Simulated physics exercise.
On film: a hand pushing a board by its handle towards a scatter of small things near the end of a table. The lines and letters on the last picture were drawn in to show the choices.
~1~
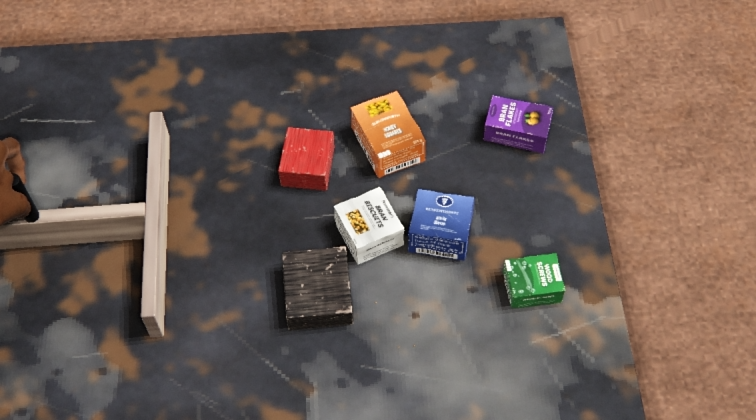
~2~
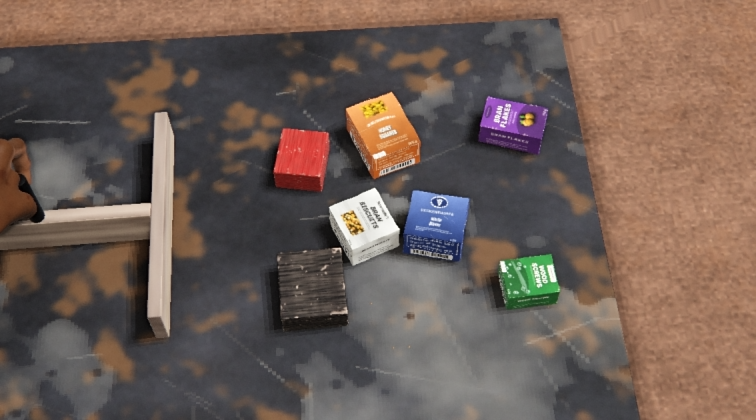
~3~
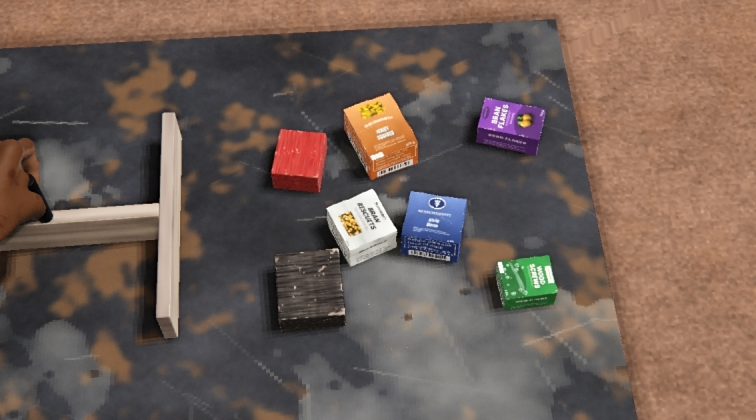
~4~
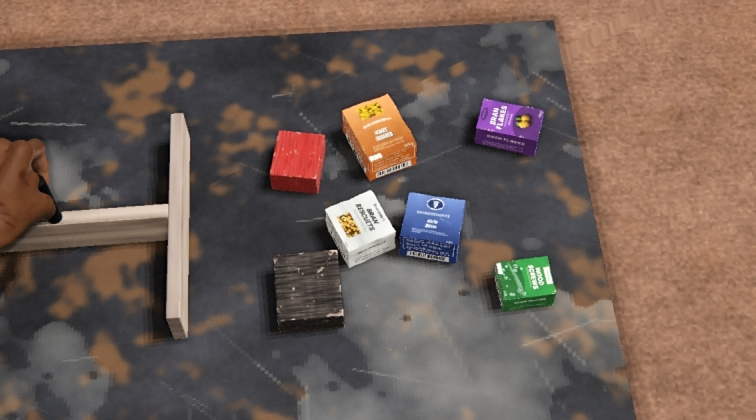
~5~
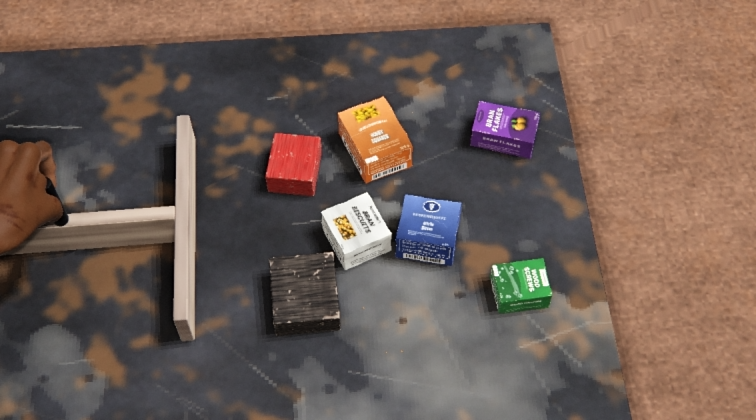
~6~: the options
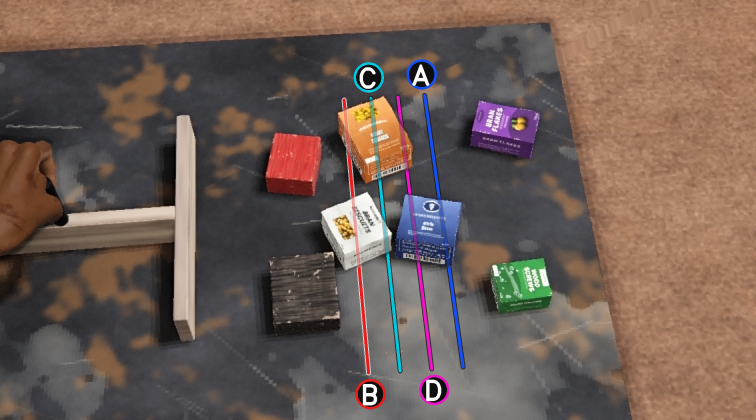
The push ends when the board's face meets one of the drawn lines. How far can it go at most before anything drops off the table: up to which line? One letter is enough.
The farthest safe stop is A.
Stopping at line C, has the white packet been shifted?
By then, yes.
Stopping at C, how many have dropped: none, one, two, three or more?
In all, none.
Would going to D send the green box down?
No.
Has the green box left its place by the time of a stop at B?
By then, no.
On the marked copy, A at (442, 220); B at (355, 226); C at (384, 224); D at (413, 222).
Taking A. A third of the way, board (276, 205); black block (322, 293); red block (306, 163).
Two thirds of the way, board (370, 200); blue box (463, 225); orange box (442, 139).
When it is over, board (438, 196); purple packet (559, 118); green box (546, 286); nothing has fallen.
As for the rest, B is safe but short; C is safe but short; D is safe but short.
